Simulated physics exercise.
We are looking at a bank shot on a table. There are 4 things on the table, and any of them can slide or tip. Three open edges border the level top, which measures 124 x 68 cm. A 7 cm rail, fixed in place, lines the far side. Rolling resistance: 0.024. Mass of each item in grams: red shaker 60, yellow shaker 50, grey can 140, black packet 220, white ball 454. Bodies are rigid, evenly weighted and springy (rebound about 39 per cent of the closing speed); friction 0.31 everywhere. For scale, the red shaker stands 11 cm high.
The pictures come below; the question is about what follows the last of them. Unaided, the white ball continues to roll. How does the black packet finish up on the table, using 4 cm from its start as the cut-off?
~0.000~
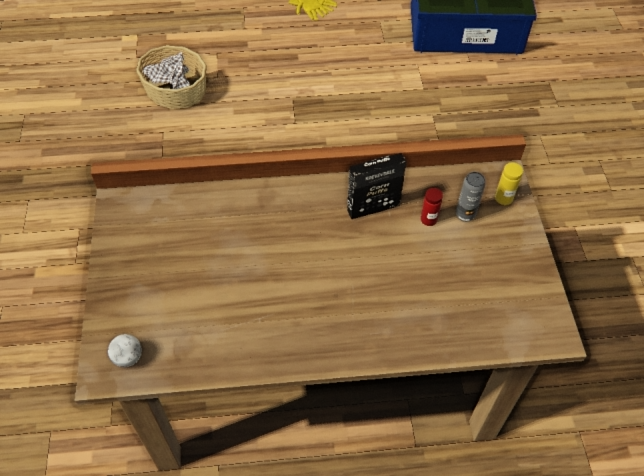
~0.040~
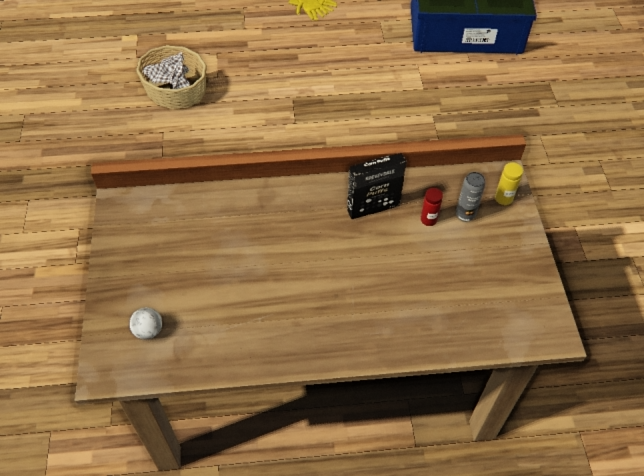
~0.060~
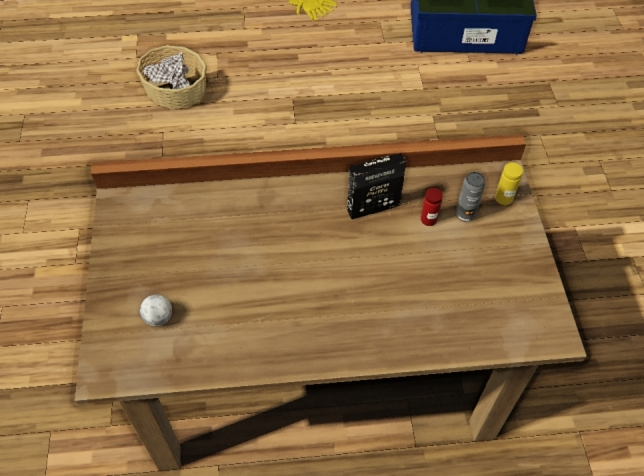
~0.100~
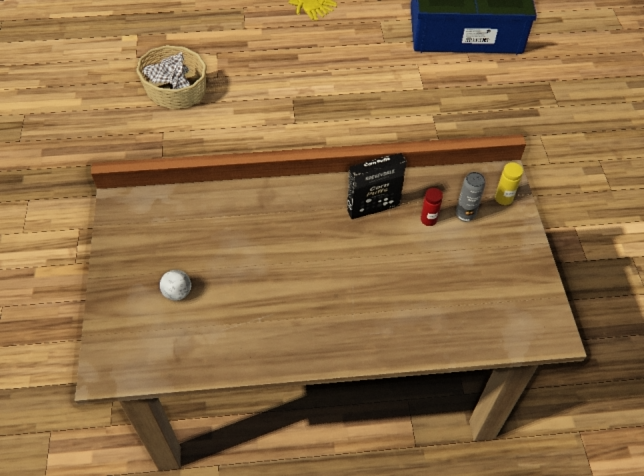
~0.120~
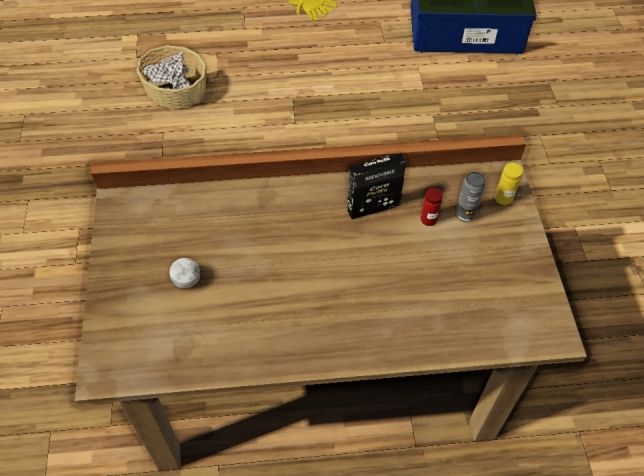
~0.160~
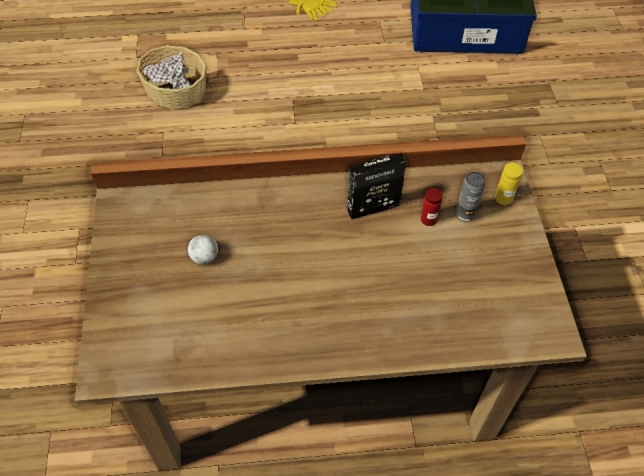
The black packet ends up past the cut-off.
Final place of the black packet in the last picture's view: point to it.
It finishes at roughly (396, 238).
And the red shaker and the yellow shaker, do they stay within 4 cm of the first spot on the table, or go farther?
Red shaker: Is displaced. Yellow shaker: Remains in place.
By 0.66 s, white ball near (358, 210); black packet tilted 5° near (405, 186).
By 1.26 s, white ball near (441, 251); black packet on its side near (440, 212); red shaker on its side.
When it is over (3.2 s), lying over on the table, red shaker and black packet; the other 2 within 4 cm of the start. End places, in pixels of the last picture, black packet near (396, 238).
